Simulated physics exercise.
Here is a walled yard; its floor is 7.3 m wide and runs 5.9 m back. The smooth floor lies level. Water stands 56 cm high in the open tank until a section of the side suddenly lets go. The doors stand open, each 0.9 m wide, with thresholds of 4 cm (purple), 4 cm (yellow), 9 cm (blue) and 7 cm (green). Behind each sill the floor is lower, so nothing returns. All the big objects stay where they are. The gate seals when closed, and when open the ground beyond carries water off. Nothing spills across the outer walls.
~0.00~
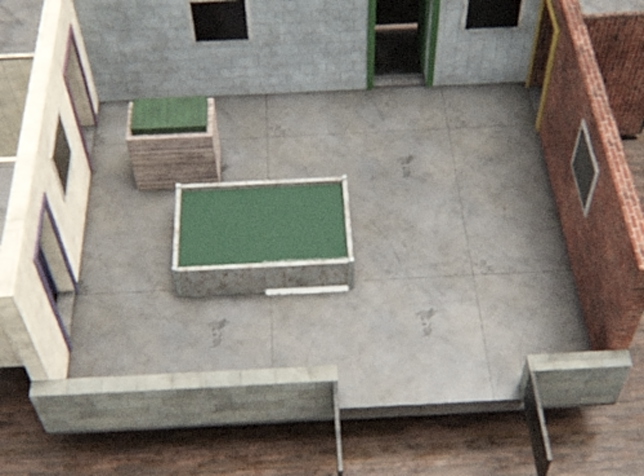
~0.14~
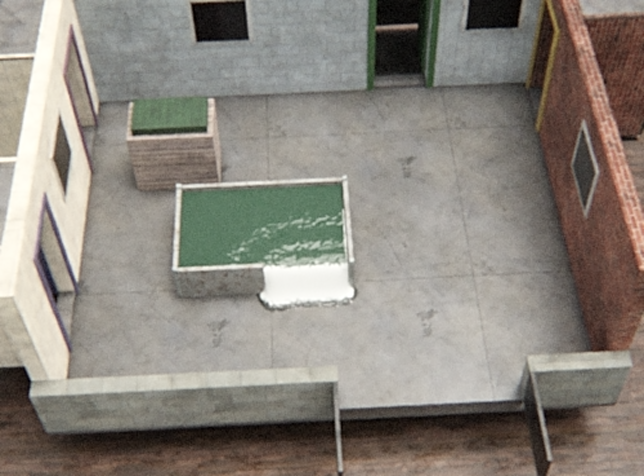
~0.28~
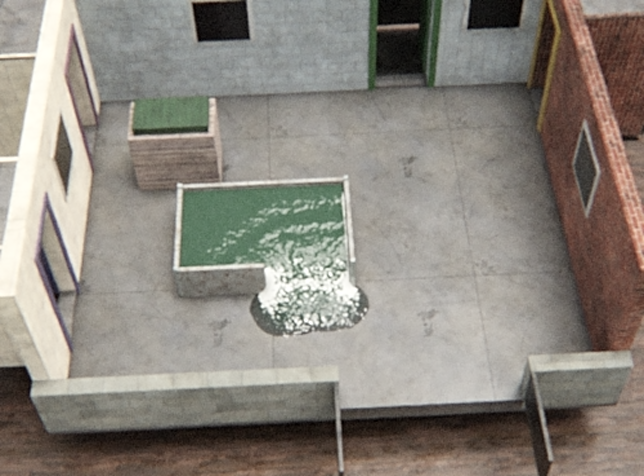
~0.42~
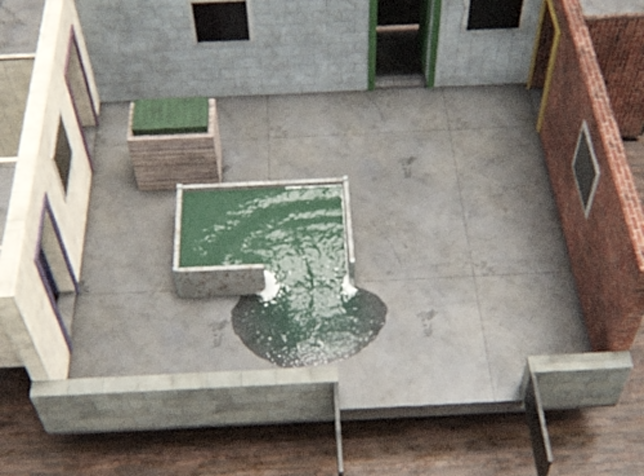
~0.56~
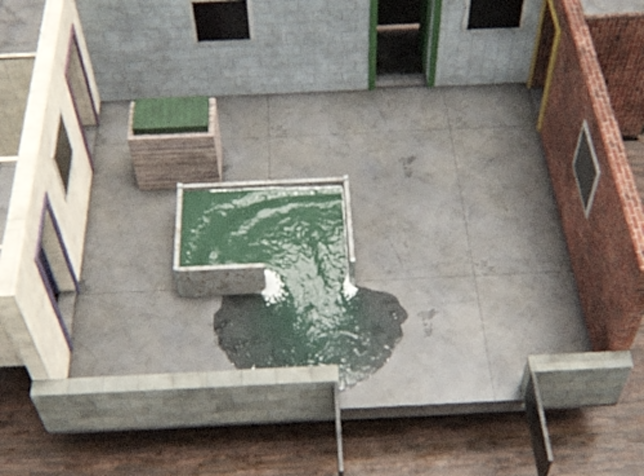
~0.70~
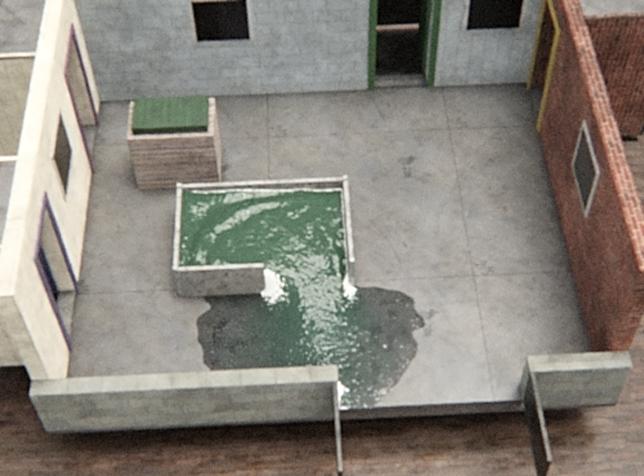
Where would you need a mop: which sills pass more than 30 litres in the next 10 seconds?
The water let in: At the purple door it stays under the limit; at the yellow door it keeps below the limit; at the blue door it stays under the limit; at the green door it keeps below the limit.
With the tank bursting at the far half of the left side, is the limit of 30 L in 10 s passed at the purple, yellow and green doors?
Then: Purple past it, yellow not over, green below.
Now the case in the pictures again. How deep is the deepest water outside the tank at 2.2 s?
About 29 cm.
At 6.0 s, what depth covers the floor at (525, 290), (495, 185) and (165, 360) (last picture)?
About 1, 0 and 3 cm.
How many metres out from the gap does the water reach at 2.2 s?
Roughly 3.8 m.
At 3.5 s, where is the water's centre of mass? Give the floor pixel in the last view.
At about (256, 298).
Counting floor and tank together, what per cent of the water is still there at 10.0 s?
About 54 per cent.
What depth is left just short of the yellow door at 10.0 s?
Some 0.0 cm.
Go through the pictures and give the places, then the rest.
The open tank at (263, 226) is whole and still, 56 cm deep, in the first picture.
The front is at (265, 299), 0.7 m from the gap at (307, 279); 0.3 m2 of floor is under water; 56 cm left at the back of the open tank, in the second picture.
The front is at (274, 329), 0.9 m from the gap at (308, 281); 0.9 m2 of floor is under water; 56 cm left at the back of the open tank, in the third picture.
Water pours out at (308, 282) and has run 1.3 m, to (288, 362); typically 8 cm deep outside, 56 cm at the open tank's back, in the fourth picture.
The front is at a hidden place, 1.8 m from the gap at (308, 281); 3.1 m2 of floor is under water; 50 cm left at the back of the open tank, in the fifth picture.
Water pours out at (307, 281) and has run 2.1 m, to a hidden place; typically 5 cm deep outside, 47 cm at the open tank's back, in the sixth picture.
After 1.4 s water covers 15 % of the floor and is deepest (36 cm) near (314, 382); purple door not reached, yellow door not reached, blue door not reached, green door not reached.
After 2.2 s water covers 20 % of the floor and is deepest (29 cm) near (314, 394); purple door not reached, yellow door not reached, blue door not reached, green door not reached.
After 3.5 s water covers 30 % of the floor and is deepest (21 cm) near (301, 394); purple door not reached, yellow door not reached, blue door 12 cm at the sill, 2 L in, green door not reached.
After 6.0 s water covers 45 % of the floor and is deepest (12 cm) near (314, 394); purple door 2 cm at the sill, 0 L in, yellow door not reached, blue door 8 cm at the sill, 9 L in, green door not reached.
After 10.0 s water covers 65 % of the floor and is deepest (7 cm) near (86, 221); purple door 4 cm at the sill, 2 L in, yellow door not reached, blue door 5 cm at the sill, 9 L in, green door not reached.
